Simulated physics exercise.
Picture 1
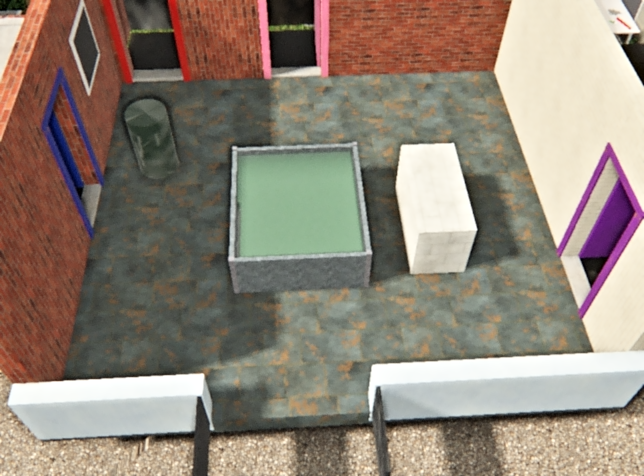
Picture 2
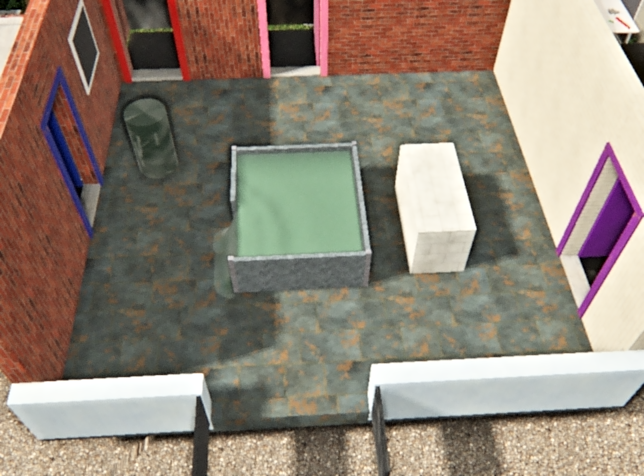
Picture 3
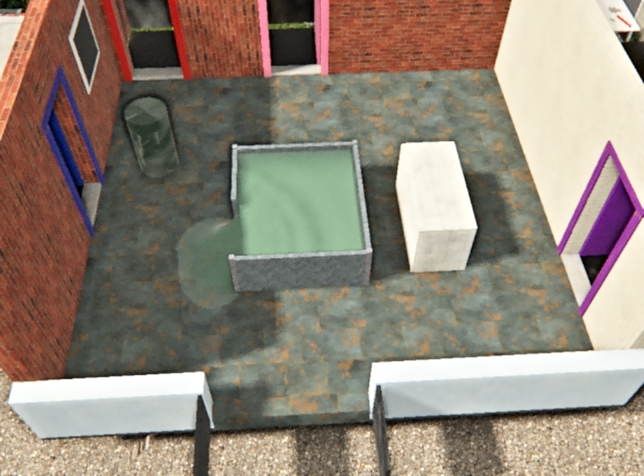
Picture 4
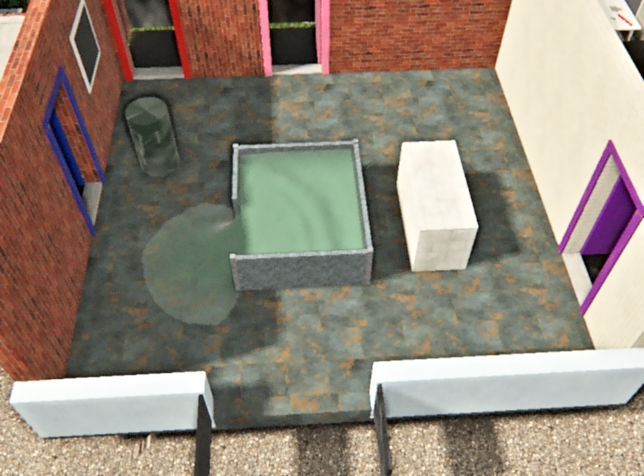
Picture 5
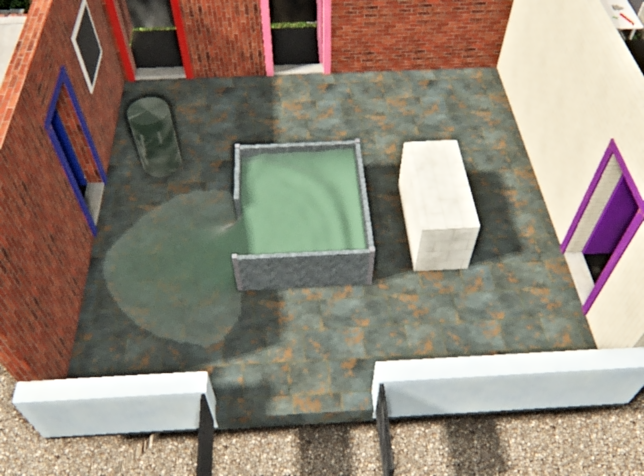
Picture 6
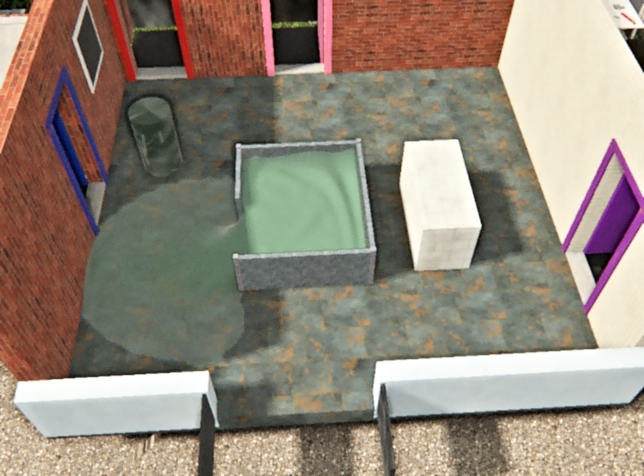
In a walled yard, green water pours from a tank's left side and spreads leftward across the tiles.
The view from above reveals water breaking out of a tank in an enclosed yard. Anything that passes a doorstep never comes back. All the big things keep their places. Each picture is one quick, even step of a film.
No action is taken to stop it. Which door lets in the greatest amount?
The blue one.
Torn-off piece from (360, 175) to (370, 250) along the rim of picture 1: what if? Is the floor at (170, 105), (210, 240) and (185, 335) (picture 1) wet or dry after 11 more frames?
Going through them in turn, I'd say spared, spared and spared.
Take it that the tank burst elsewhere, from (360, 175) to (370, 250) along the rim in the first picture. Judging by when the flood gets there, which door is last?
The door marked blue.
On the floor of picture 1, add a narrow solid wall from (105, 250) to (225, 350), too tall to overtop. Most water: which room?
I'd say the blue one.
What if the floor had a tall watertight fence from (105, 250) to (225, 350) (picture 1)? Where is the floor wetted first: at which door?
Answer: The blue one.
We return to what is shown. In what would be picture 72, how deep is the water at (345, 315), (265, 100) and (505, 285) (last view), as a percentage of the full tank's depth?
Approx. values, in order: 4 %, 4 %, 8 %.
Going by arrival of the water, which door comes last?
The purple-painted one.
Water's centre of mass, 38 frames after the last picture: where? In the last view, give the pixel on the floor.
About (251, 244).
A moment on, water covers 20 % of the floor; pink door not reached, purple door not reached, red door not reached, blue door a trickle in.
Next, water covers 20 % of the floor; pink door not reached, purple door not reached, red door not reached, blue door some in.
Then, water covers 40 % of the floor; pink door not reached, purple door not reached, red door a trickle in, blue door a lot in.
Later, water covers 70 % of the floor; pink door wet at the sill, nothing in, purple door some in, red door some in, blue door a lot in.
In the end, water covers 95 % of the floor; pink door wet at the sill, nothing in, purple door some in, red door some in, blue door a lot in; the blue door has let in the most.
